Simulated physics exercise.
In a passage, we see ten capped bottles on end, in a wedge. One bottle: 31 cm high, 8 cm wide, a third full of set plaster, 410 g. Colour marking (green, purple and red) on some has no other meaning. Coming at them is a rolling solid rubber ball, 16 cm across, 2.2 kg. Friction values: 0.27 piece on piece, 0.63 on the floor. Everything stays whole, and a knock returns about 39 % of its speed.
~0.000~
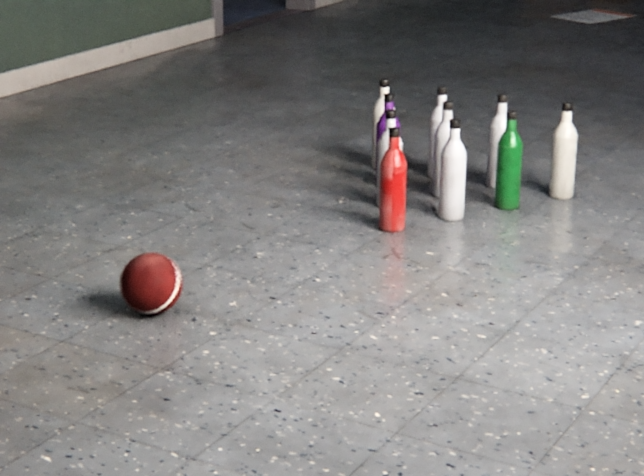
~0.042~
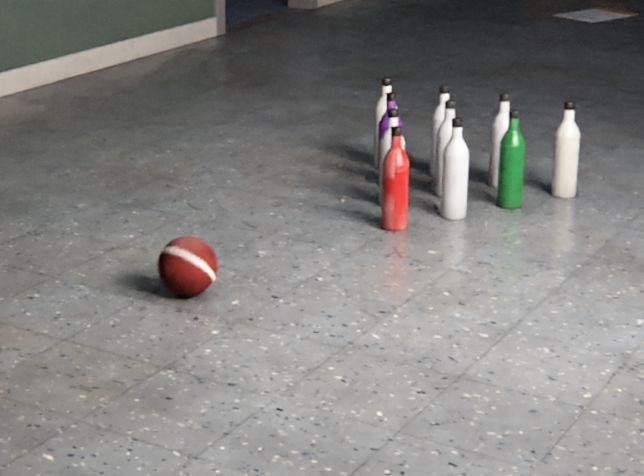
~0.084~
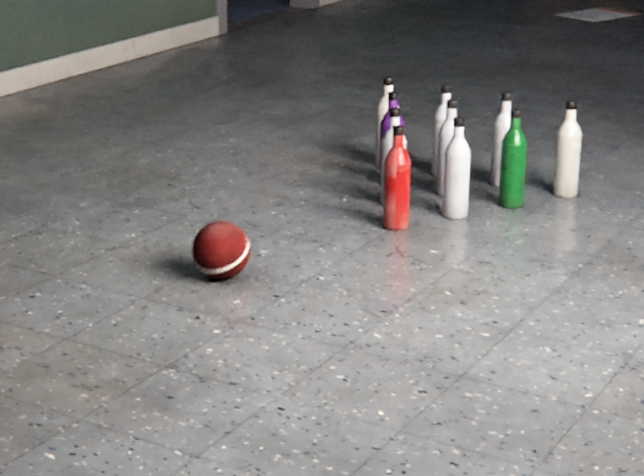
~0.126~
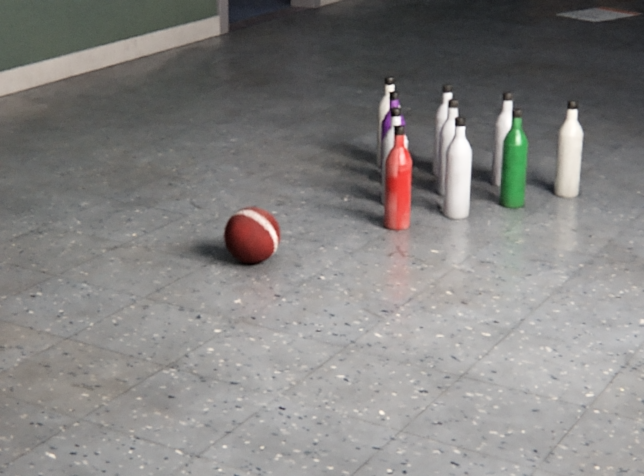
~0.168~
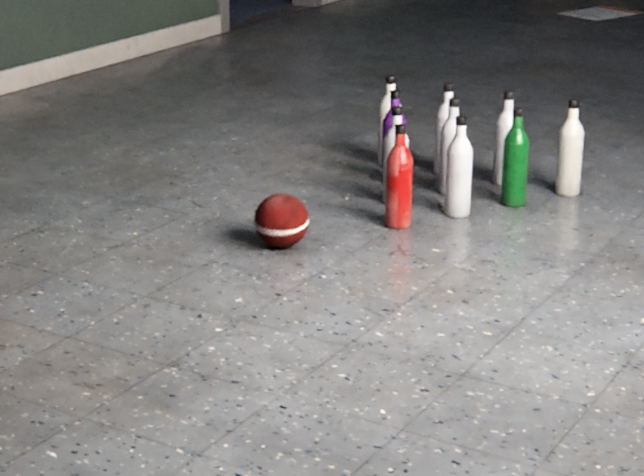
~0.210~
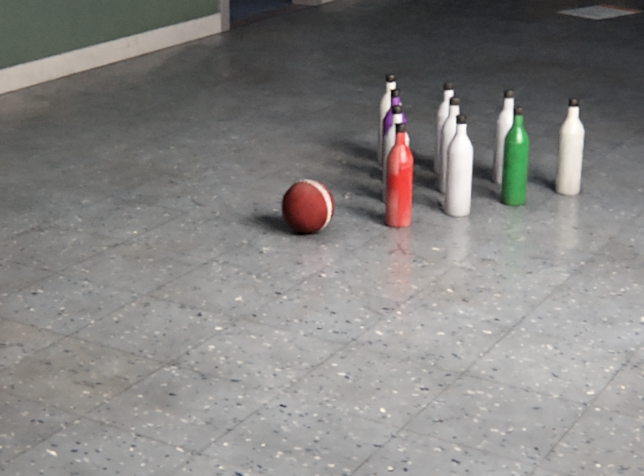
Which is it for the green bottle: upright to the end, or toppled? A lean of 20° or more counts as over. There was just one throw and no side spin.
Upright to the end.
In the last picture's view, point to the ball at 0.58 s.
Near (430, 137).
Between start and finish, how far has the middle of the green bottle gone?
Straight-line shift: Approx. 0 cm.
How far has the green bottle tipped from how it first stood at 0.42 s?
About 5 degrees.
By 0.42 s, ball still moving; 3 of the 10 bottles over; green bottle tilted 6°; purple bottle tilted 47°.
By 0.58 s, ball still moving; 5 of the 10 bottles over; green bottle tilted 12°; purple bottle lying flat.
By 1.02 s, ball still moving; 5 of the 10 bottles over; green bottle tilted 7°; purple bottle lying flat.
When it is over (2.1 s), ball rolling away; 5 of the 10 bottles over; green bottle unmoved; purple bottle lying flat; red bottle unmoved. In pixels of the last frame, middles, green bottle near (515, 156), purple bottle near (526, 87).
